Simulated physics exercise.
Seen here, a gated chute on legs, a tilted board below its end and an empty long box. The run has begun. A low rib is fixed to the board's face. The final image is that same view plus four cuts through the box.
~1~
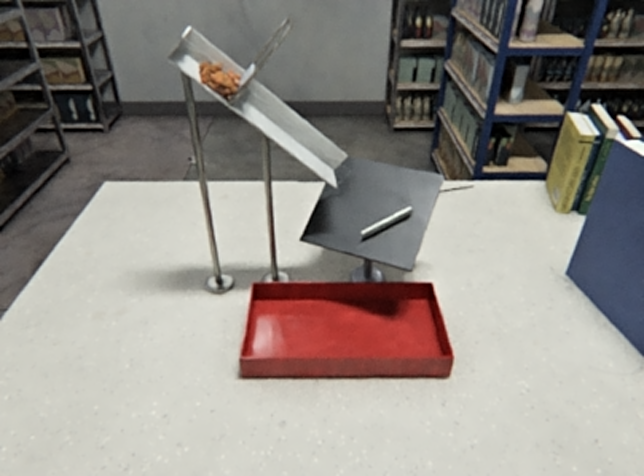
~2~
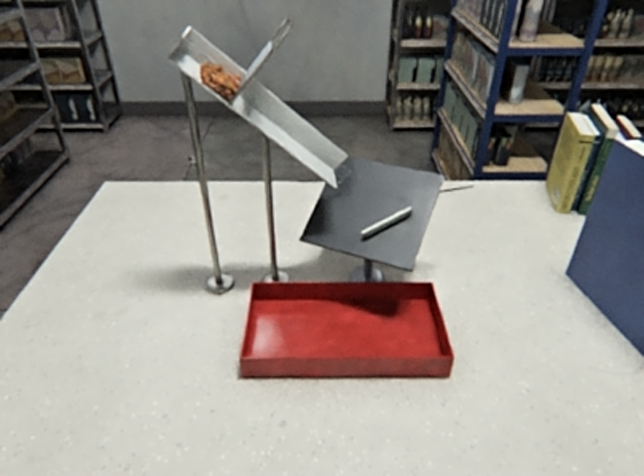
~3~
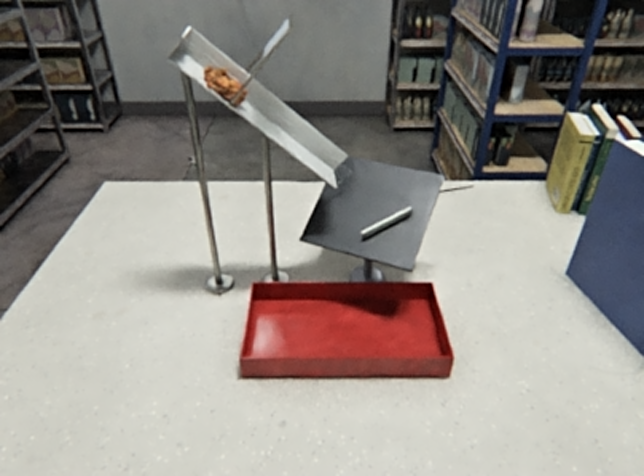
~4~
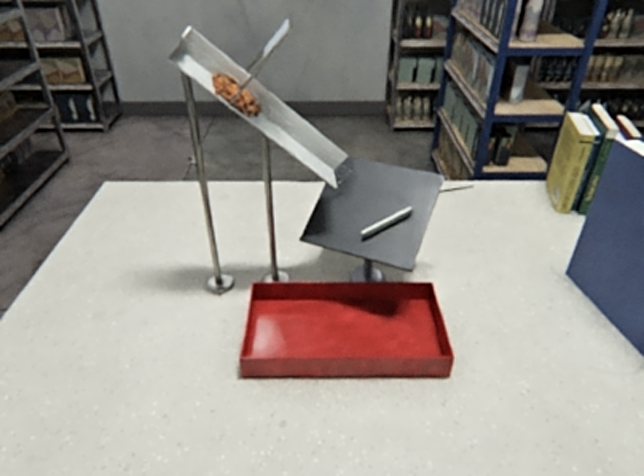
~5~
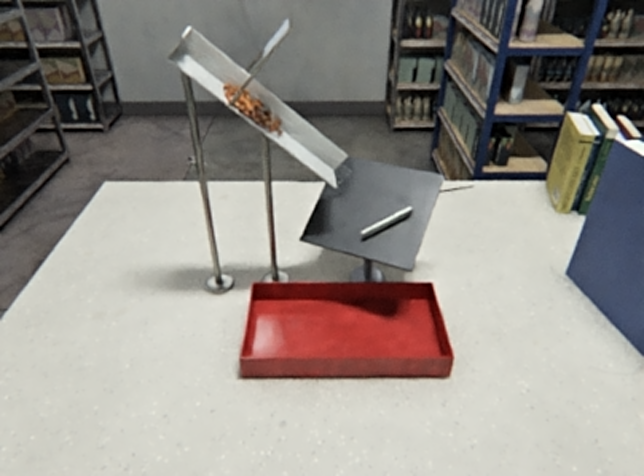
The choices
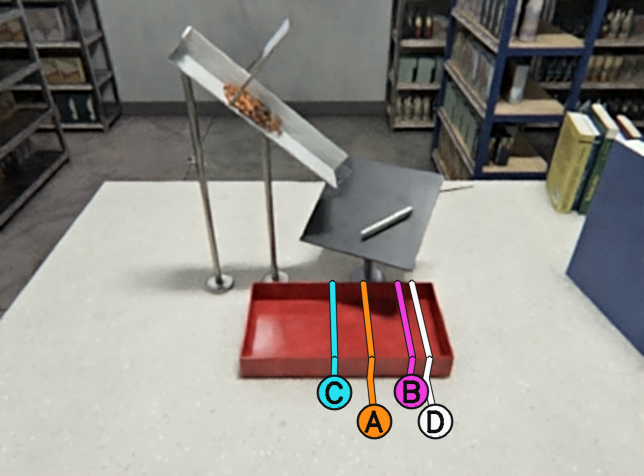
On a pale tabletop in a shelf-lined room, small brown pieces sliding partway down a tilted metal chute, spreading out slightly.
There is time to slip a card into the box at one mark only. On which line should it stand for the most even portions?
It is C.
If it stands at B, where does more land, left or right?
The left side.
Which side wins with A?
Left.
On the marked copy, line A crosses the front rim at (371, 357); line B crosses the front rim at (412, 357); line C crosses the front rim at (334, 358); line D crosses the front rim at (429, 357).
With A, of what is caught, almost all on the left of the divider, about a tenth on the right.
With B, of what is caught, almost all on the left of the divider, just a few on the right.
With C, of what is caught, roughly half on the left of the divider, roughly half on the right.
With D, of what is caught, every piece on the left of the divider, not one piece on the right.
